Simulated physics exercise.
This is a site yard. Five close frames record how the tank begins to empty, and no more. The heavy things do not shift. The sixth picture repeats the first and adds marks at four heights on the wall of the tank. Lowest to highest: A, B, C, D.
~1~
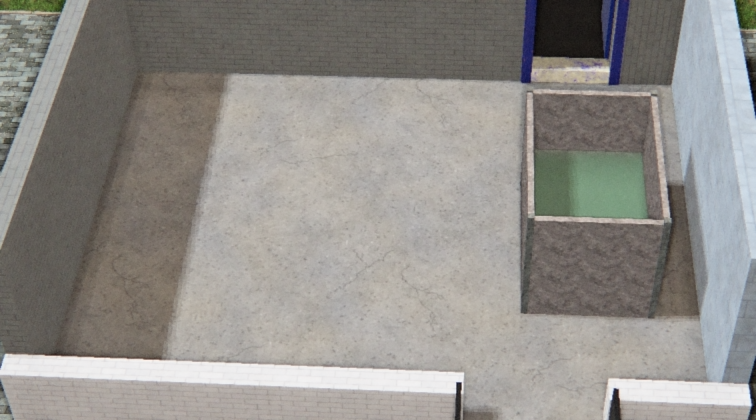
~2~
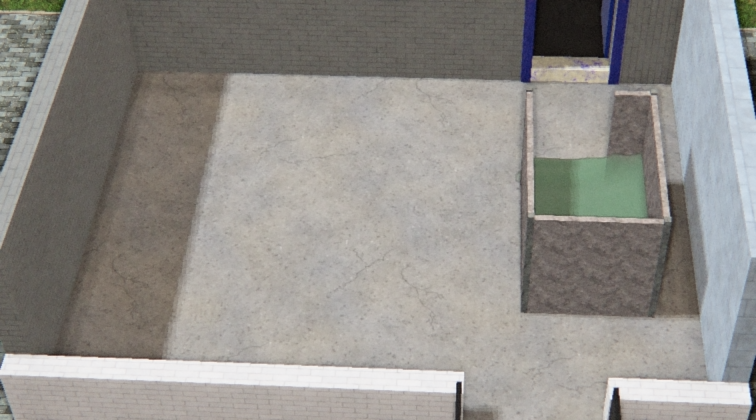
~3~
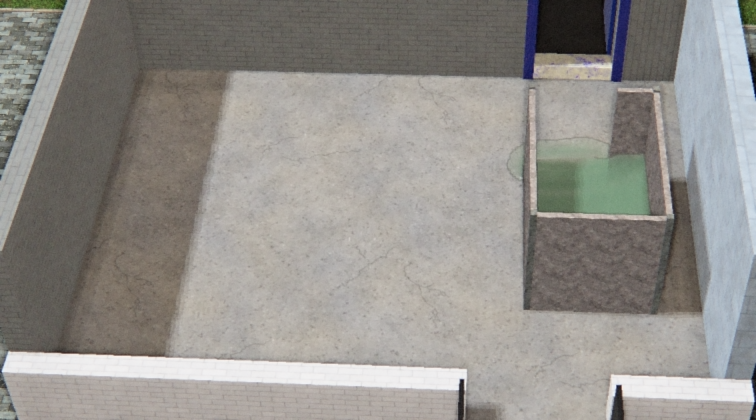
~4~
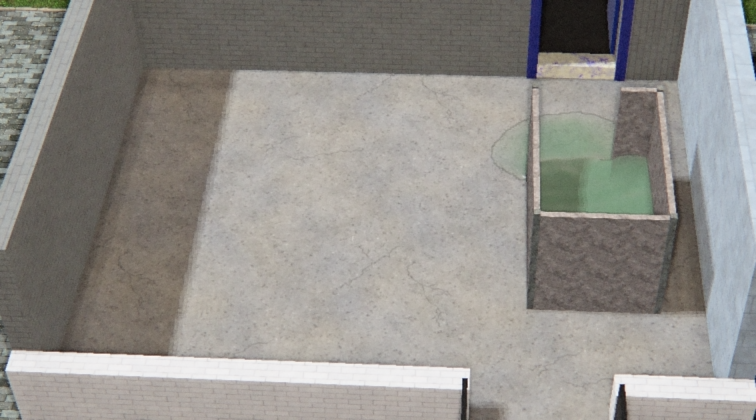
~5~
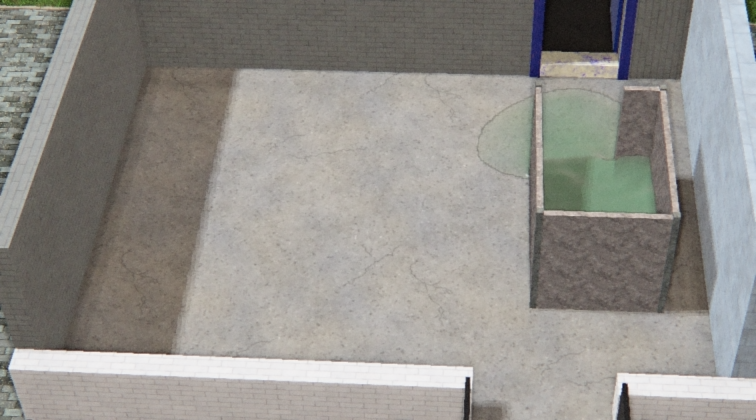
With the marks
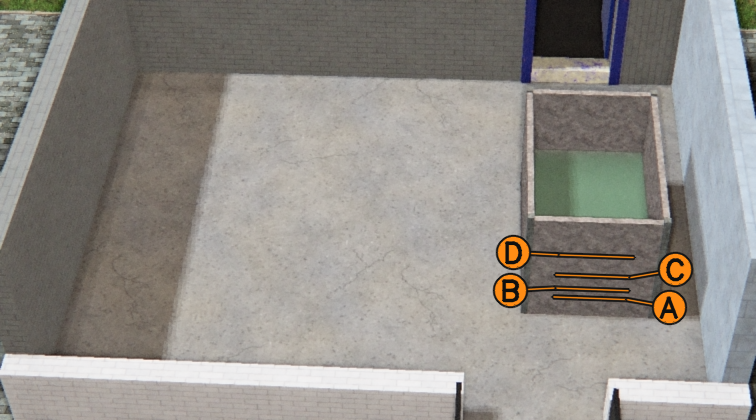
Green water rests in a stone-walled tank at the right of a grey, brick-walled yard, seen from high above. A dark doorway with blue posts stands behind the tank, a shadow lies along the left wall, and a gap opens in the pale front wall. Most of the tank's back wall disappears, then water spreads out behind and leftward in a thin, rounded sheet while the view shifts very slightly.
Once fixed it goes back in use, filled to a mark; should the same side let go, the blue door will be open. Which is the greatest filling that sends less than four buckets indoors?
Use mark B.
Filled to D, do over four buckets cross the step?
Yes, that goes wrong.
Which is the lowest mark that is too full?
C.
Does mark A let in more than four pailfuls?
No.
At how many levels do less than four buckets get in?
Two.
In orange, A at (590, 298); B at (591, 289); C at (593, 276); D at (595, 256); from the bottom up A, B, C, D.
With A, nothing gets over.
With B, a splash gets over, under a bucket.
With C, about 9 bucketfuls get in.
With D, dozens of bucketfuls pour in.
